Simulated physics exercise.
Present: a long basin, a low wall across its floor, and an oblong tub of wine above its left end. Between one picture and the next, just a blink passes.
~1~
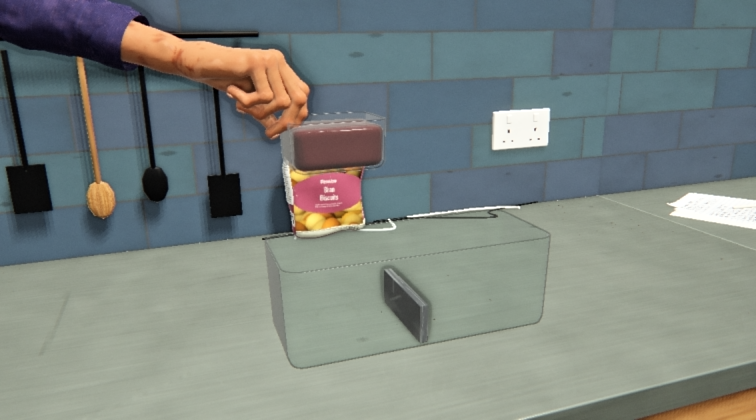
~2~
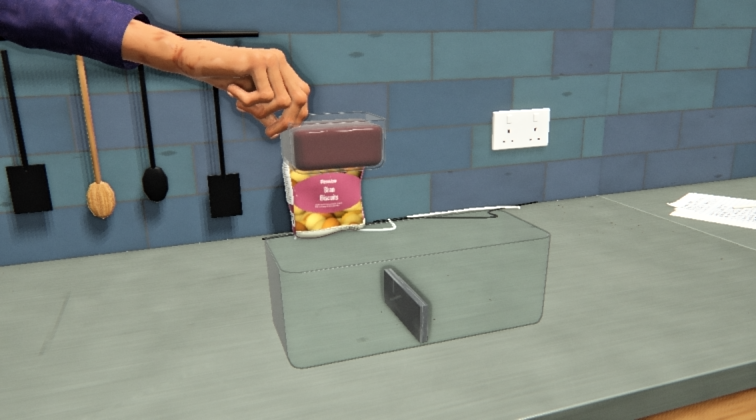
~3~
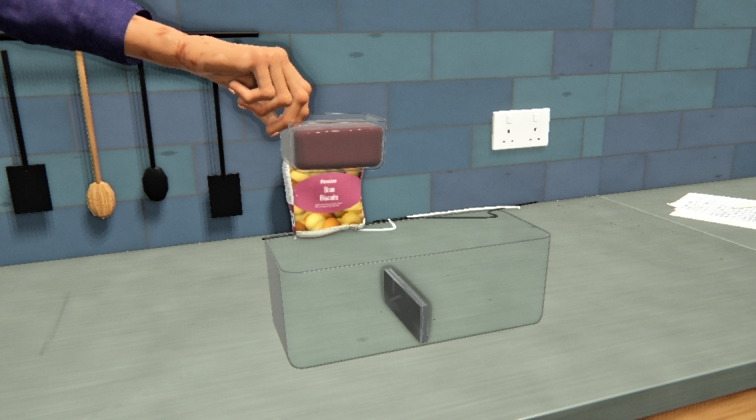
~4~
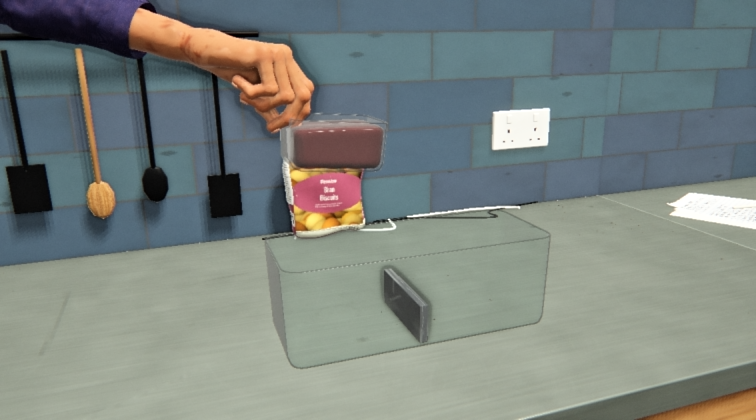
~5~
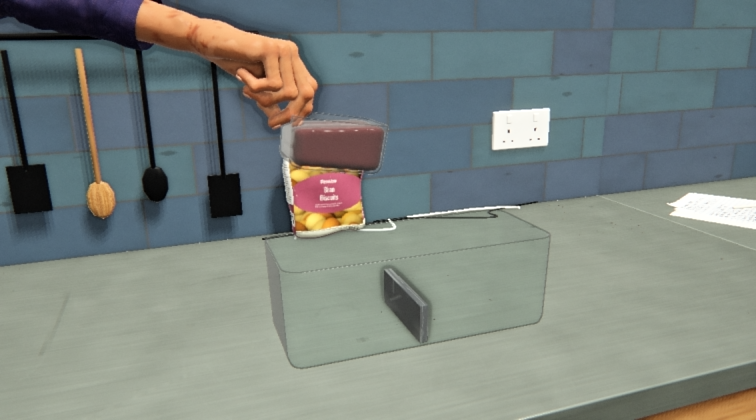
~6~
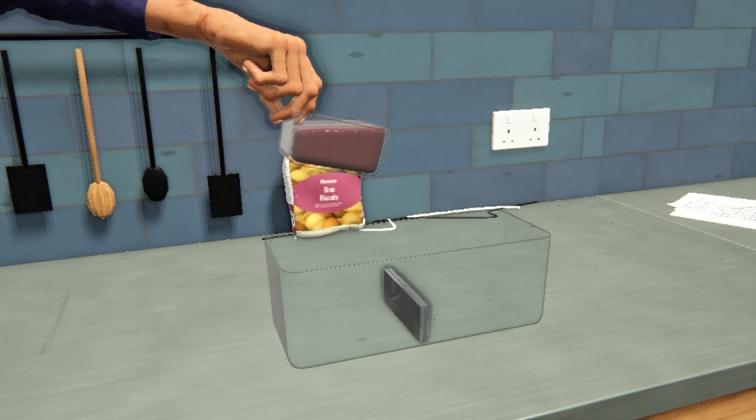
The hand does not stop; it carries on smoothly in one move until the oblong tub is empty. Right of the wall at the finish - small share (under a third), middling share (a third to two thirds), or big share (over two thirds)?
Big.
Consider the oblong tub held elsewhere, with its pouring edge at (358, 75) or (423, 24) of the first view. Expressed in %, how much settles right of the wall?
Roughly 70 % the first time and roughly 95 % the second.
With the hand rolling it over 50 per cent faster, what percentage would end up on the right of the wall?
Roughly 75 percent.
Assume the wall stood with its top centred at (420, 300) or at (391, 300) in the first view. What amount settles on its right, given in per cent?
In turn some 65 and 80 in a hundred.
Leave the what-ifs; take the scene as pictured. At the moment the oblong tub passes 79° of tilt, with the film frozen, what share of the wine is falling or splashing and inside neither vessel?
Some 40 per cent.
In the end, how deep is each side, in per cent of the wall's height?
Near 10 in a hundred to the left, 30 to the right.
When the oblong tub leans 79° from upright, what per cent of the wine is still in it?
I'd reckon near 30 percent is still held at that tilt.
A moment on, the oblong tub is tipped on its side and 31 per cent is still to pour, 2 is left of the wall and 26 right of it.
Next, the oblong tub is tipped right over and 2 per cent is still to pour, 16 is left of the wall and 76 right of it.
Then the oblong tub is tipped right over and 0 per cent is still to pour, 24 is left of the wall and 76 right of it.
Later the oblong tub is tipped right over and 0 per cent is still to pour, 23 is left of the wall and 76 right of it.
Finally, 23 per cent lies left of the wall, 76 right of it and 1 outside.
